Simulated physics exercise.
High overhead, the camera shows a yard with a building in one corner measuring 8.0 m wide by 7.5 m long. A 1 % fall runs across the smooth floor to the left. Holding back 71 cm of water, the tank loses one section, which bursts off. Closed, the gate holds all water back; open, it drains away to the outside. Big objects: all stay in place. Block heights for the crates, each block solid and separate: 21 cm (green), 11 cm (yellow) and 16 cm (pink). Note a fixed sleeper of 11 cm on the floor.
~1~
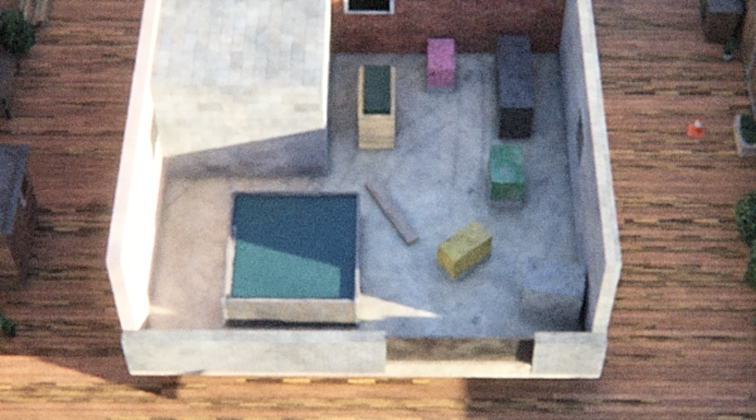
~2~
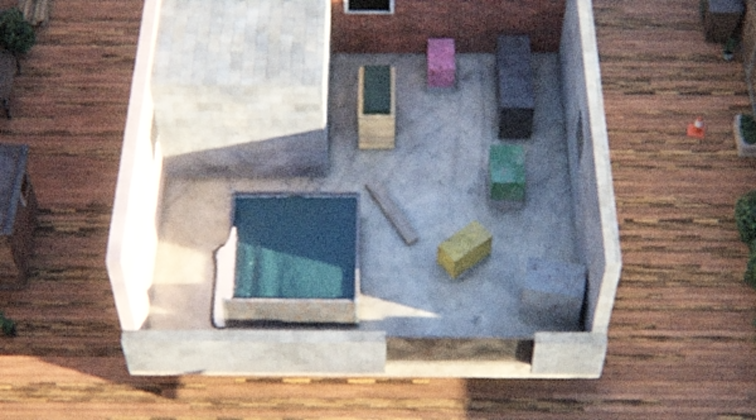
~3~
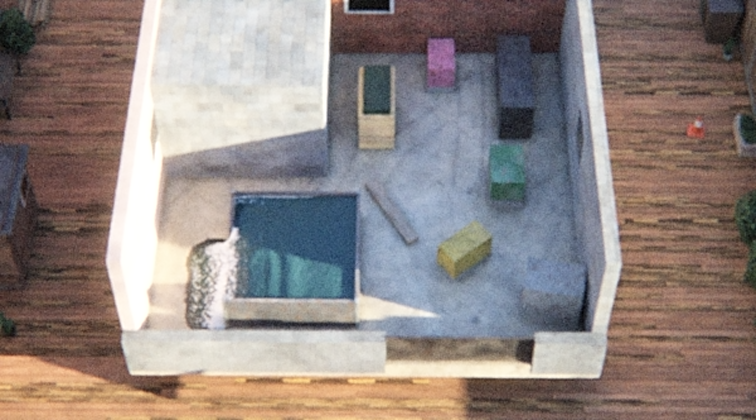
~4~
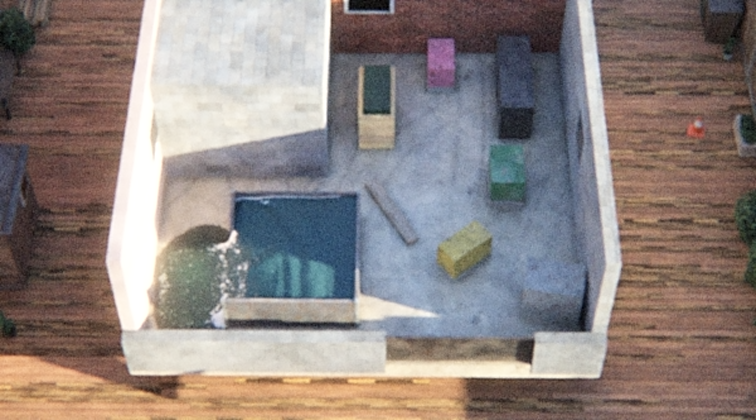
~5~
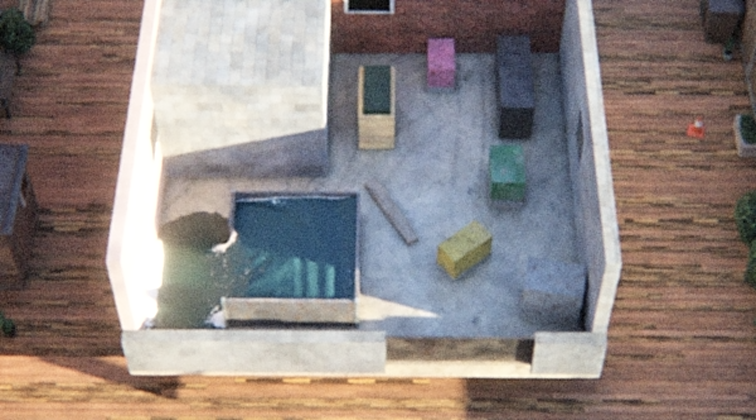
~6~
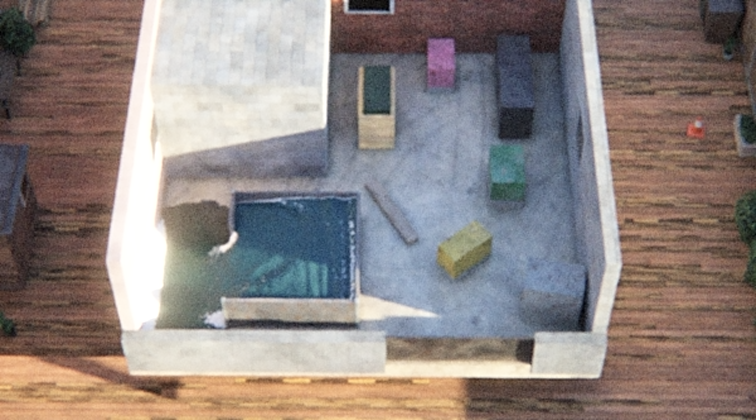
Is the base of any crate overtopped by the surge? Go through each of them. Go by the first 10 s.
The green crate is not overtopped; the yellow crate is overtopped; the pink crate is not overtopped.
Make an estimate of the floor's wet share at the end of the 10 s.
Close to 95 in a hundred.
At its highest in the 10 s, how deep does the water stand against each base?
Measured in centimetres, that comes to green 15, yellow 15 and pink 11.
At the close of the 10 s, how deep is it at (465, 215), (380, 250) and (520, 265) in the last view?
Approximately 4, 11 and 7 centimetres, going through them in turn.
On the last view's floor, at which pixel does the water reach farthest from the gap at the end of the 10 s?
That would be close to (558, 55).
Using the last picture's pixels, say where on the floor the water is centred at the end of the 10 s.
Centre: Approx. (363, 235) px.
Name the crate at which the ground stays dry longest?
The pink one.
A moment later water covers 10 % of the floor and is deepest (74 cm) near (144, 353); green plinth not reached, yellow plinth not reached, pink plinth not reached.
Soon after water covers 20 % of the floor and is deepest (60 cm) near (144, 353); green plinth not reached, yellow plinth not reached, pink plinth not reached.
Next water covers 45 % of the floor and is deepest (42 cm) near (164, 189); green plinth not reached, yellow plinth not reached, pink plinth not reached.
Later on water covers 80 % of the floor and is deepest (24 cm) near (367, 196); green plinth reached, yellow plinth reached, pink plinth reached.
At the end water covers 95 % of the floor and is deepest (16 cm) near (165, 182); highest at the green plinth 15 cm, highest at the yellow plinth 15 cm, highest at the pink plinth 11 cm.
